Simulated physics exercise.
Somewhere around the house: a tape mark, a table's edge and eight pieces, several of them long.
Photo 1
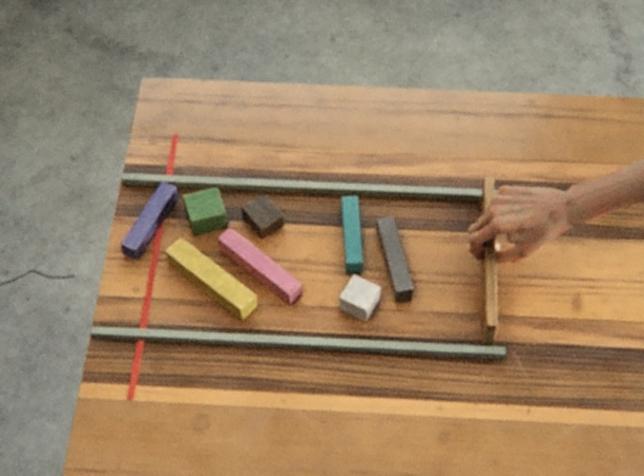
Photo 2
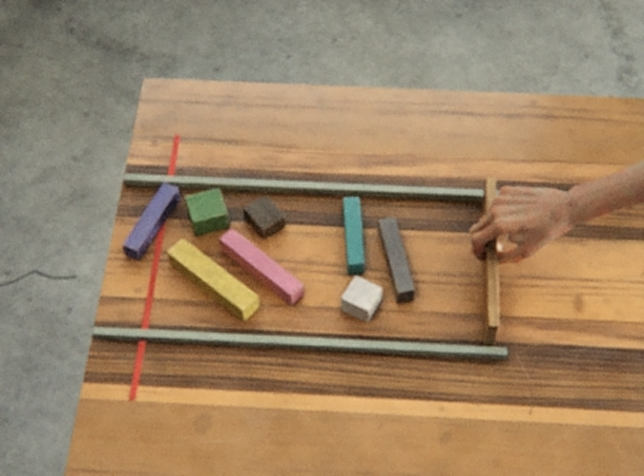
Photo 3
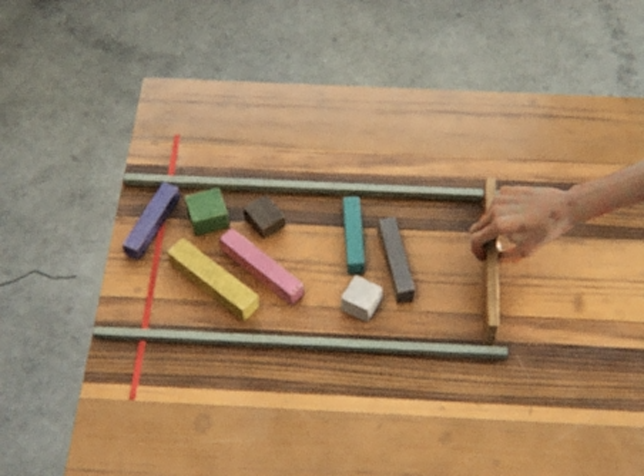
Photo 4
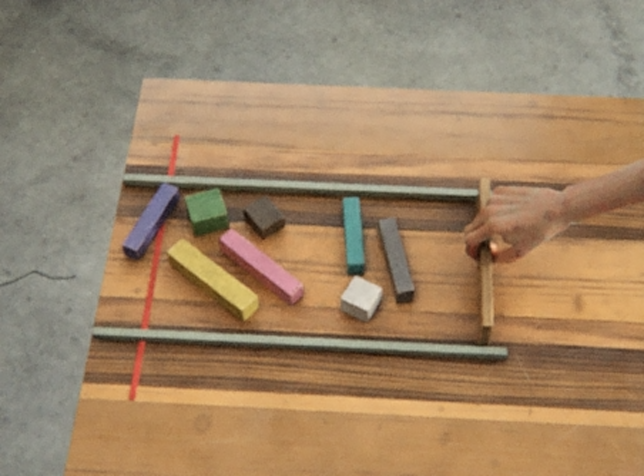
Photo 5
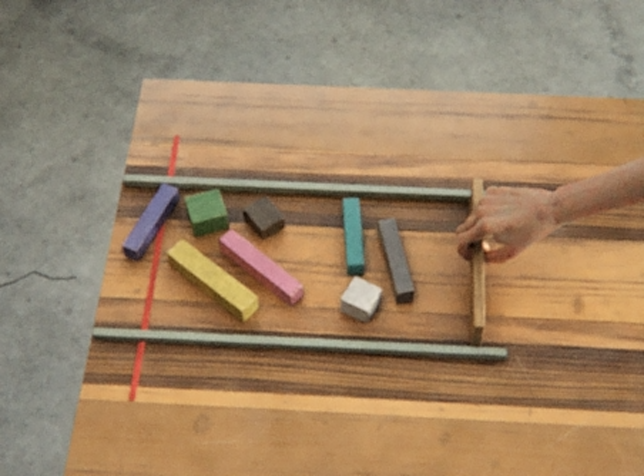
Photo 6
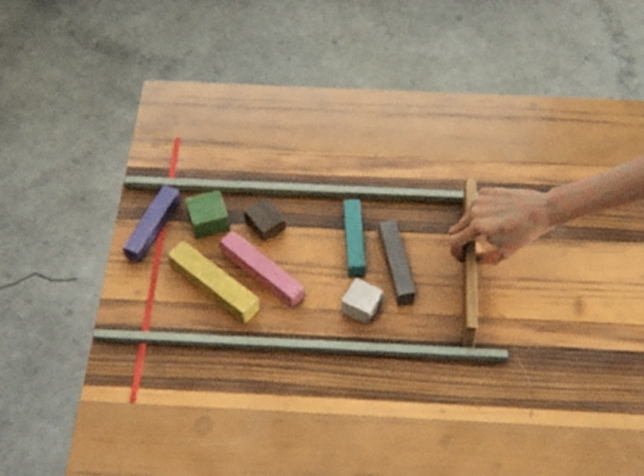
A hand slides a wooden board slightly left between two rails toward scattered coloured blocks.
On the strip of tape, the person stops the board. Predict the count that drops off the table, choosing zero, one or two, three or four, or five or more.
I predict the tally of drops will be above two but under five.
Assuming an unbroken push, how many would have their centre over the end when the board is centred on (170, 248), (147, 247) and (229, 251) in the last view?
In that order 2, 5 and 0.
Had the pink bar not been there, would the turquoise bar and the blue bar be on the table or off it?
So the turquoise bar keeps its place and the blue bar goes down.
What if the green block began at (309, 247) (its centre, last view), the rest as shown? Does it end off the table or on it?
I reckon the green block drops away.
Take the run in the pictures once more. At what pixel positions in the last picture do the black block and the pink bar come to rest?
The black block ends at (119, 204) and the pink bar at (111, 259).
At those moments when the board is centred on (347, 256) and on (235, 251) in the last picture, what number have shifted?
The counts are 3 and 8.
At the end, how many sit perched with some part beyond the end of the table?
As for overhanging, the count is 2.
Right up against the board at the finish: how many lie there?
The count is 2.
A little later, none off yet; blue bar at rest near (152, 224); green block at rest near (207, 214); yellow bar at rest near (213, 282).
Next, none off yet; blue bar at rest near (152, 224); green block moving near (202, 211); yellow bar moving near (205, 280).
Later still, none off yet; blue bar shifted a little near (109, 220); green block shifted well along near (137, 202); yellow bar shifted about its own width near (146, 280).
When it is over, the number that fall off is three or four; down, yellow bar, green block and blue bar.
